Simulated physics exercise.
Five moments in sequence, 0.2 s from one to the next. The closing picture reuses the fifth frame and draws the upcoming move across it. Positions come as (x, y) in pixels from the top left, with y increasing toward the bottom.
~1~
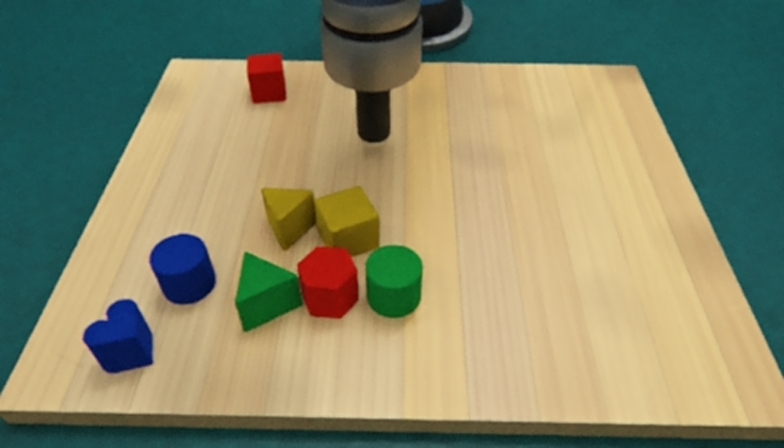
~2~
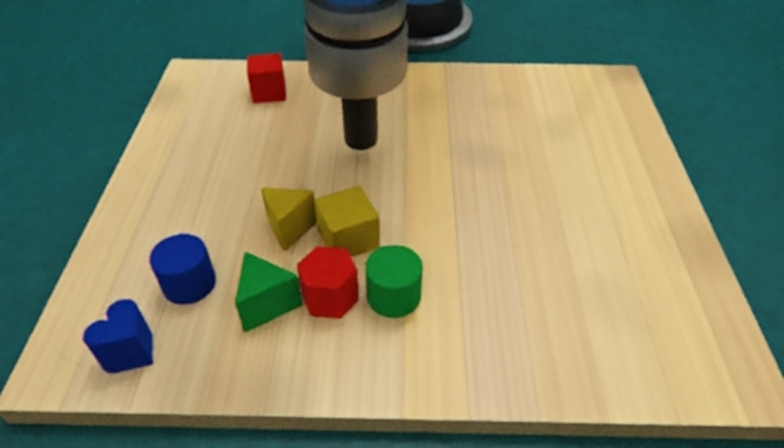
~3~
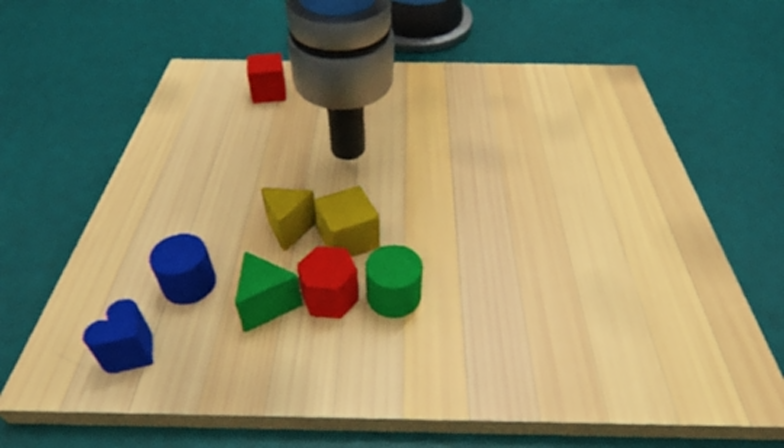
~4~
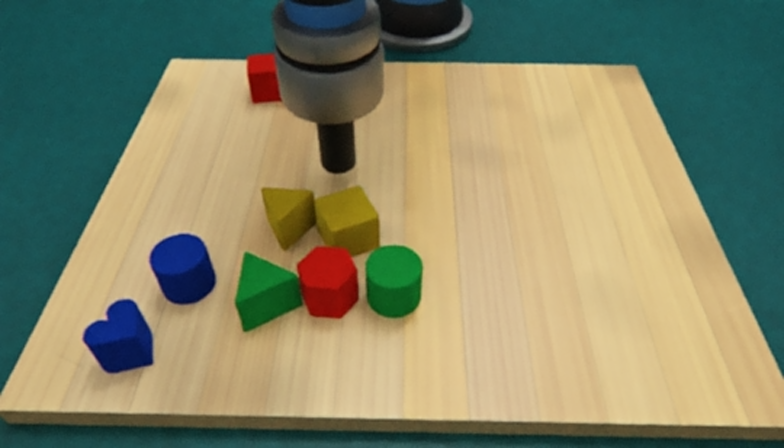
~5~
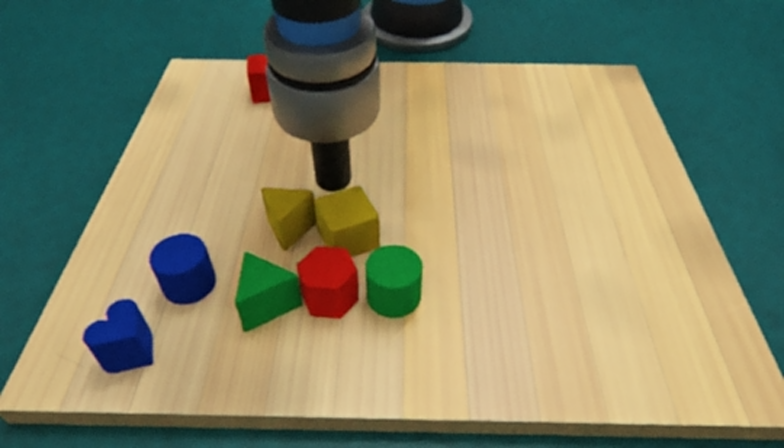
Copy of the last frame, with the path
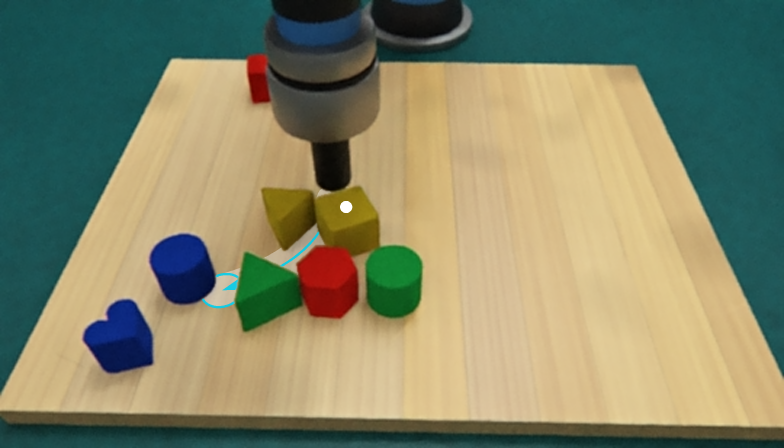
The footage shows a robotic pusher moving down and slightly left over a wooden board toward a yellow triangle and yellow square block, while the red, green, blue and yellow blocks all stay where they are.
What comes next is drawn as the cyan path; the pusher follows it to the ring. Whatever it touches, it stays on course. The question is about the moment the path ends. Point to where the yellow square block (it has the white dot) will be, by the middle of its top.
Roughly at (349, 224).
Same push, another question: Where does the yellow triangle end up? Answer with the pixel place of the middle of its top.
For the centre of its top, I'd go with (239, 221).
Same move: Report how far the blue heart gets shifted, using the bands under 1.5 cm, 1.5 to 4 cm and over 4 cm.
The displacement of the blue heart is below 1.5 cm.
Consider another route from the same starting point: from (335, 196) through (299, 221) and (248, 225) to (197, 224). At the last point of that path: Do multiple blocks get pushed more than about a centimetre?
Final answer: No.
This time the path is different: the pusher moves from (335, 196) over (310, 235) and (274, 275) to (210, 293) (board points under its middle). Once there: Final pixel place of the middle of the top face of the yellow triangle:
At roughly (233, 226).
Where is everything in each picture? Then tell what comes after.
The first picture shows pusher's lower end (374, 134); blue heart (114, 323); blue disc (177, 253); green triangle (259, 275); yellow triangle (284, 199); yellow square block (346, 207).
The second picture shows pusher (361, 141); blocks still.
The third picture shows pusher (348, 151); blocks still.
The fourth picture shows pusher (339, 164); blocks still.
The fifth picture shows pusher (334, 181); blue heart (114, 323); blue disc (177, 253); green triangle (259, 275); yellow triangle (284, 199); yellow square block (346, 207).
Drawn move, from (335, 196) through (318, 233) and (279, 267) to (223, 290); the dot is on the yellow square block.
On the path given first. One third of the way, pusher (315, 220); yellow triangle (270, 207), turned 45° clockwise; yellow square block (349, 224), turned 35° anticlockwise.
Two thirds of the way, pusher (275, 253); yellow triangle (245, 220); yellow square block (349, 224), turned 35° anticlockwise.
At the end, pusher (218, 276); blue heart still; blue disc (165, 253); green triangle (244, 284), turned 50° anticlockwise; yellow triangle (239, 221), turned 145° clockwise; yellow square block (349, 224), turned 35° anticlockwise.
